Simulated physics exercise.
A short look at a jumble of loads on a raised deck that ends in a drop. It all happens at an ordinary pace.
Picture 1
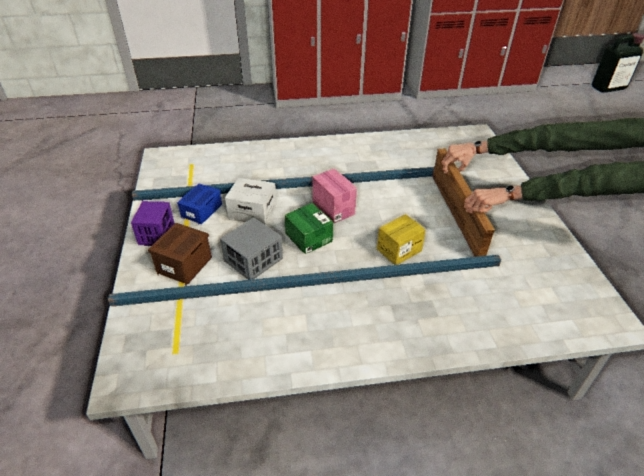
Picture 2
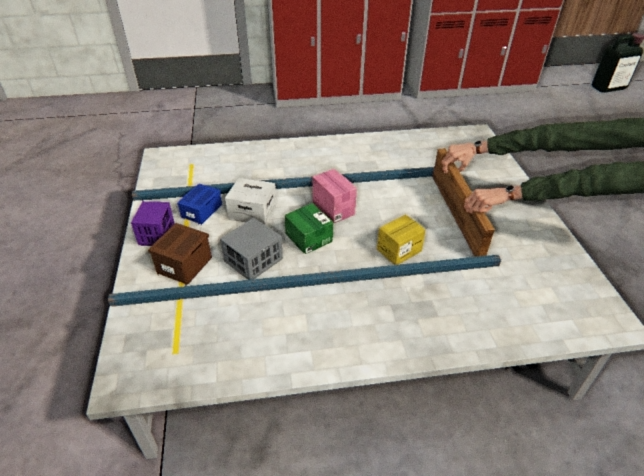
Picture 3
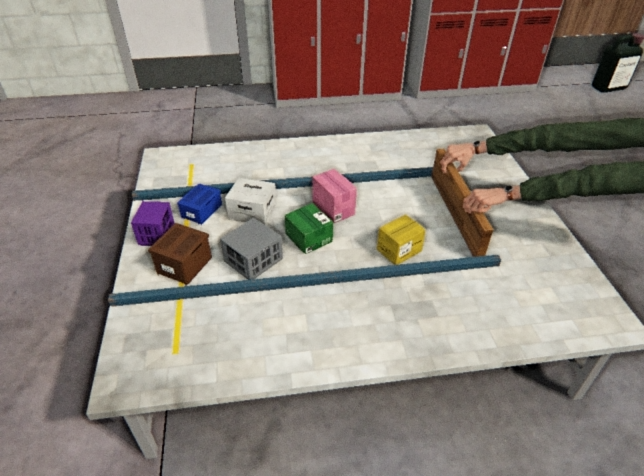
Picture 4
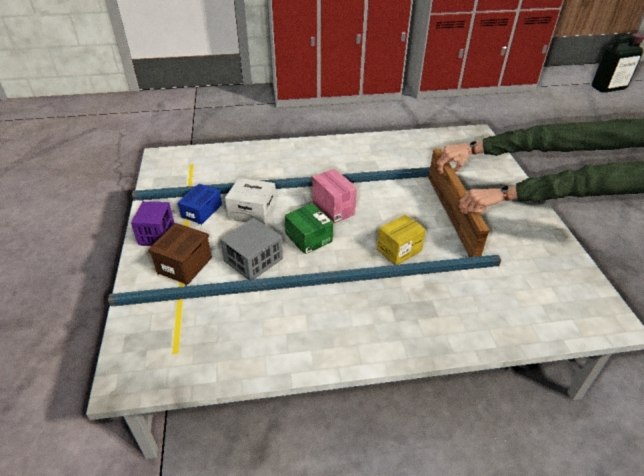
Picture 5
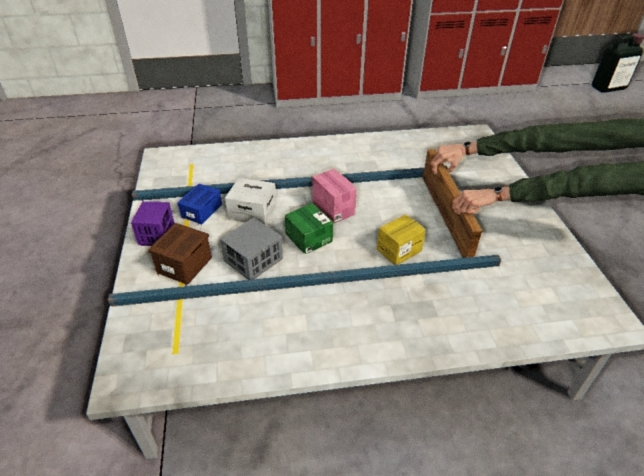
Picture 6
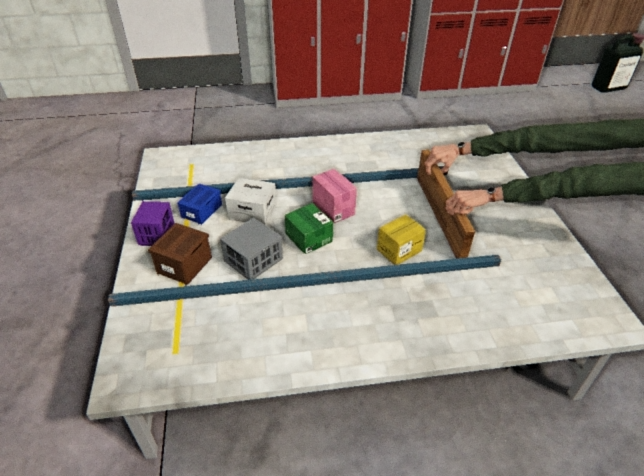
In the video, two hands hold a wooden plank at the right of a table where eight colorful boxes and crates sit between two blue rails, then slide it slightly left while the boxes stay still.
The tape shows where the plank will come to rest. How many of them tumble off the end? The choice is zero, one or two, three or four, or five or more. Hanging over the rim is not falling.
Outcome: The number that fall off is three or four.
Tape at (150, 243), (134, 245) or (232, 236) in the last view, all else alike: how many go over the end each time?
In that order 6, 8 and 0.
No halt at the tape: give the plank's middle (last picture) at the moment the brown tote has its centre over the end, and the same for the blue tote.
Near (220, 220) and (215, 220).
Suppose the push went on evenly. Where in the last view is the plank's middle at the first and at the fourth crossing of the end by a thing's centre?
Near (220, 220) and (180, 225).
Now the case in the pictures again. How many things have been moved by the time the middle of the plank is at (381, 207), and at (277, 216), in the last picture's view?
The counts are 1 and 7.
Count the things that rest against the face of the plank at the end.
In contact: 2.
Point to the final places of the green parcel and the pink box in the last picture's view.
First (145, 236), then (170, 205).
A little later, none off yet; purple crate at rest near (154, 224); brown tote at rest near (182, 254); blue tote at rest near (201, 204).
When it is over, the number that fall off is three or four; down, blue tote, brown tote and purple crate.
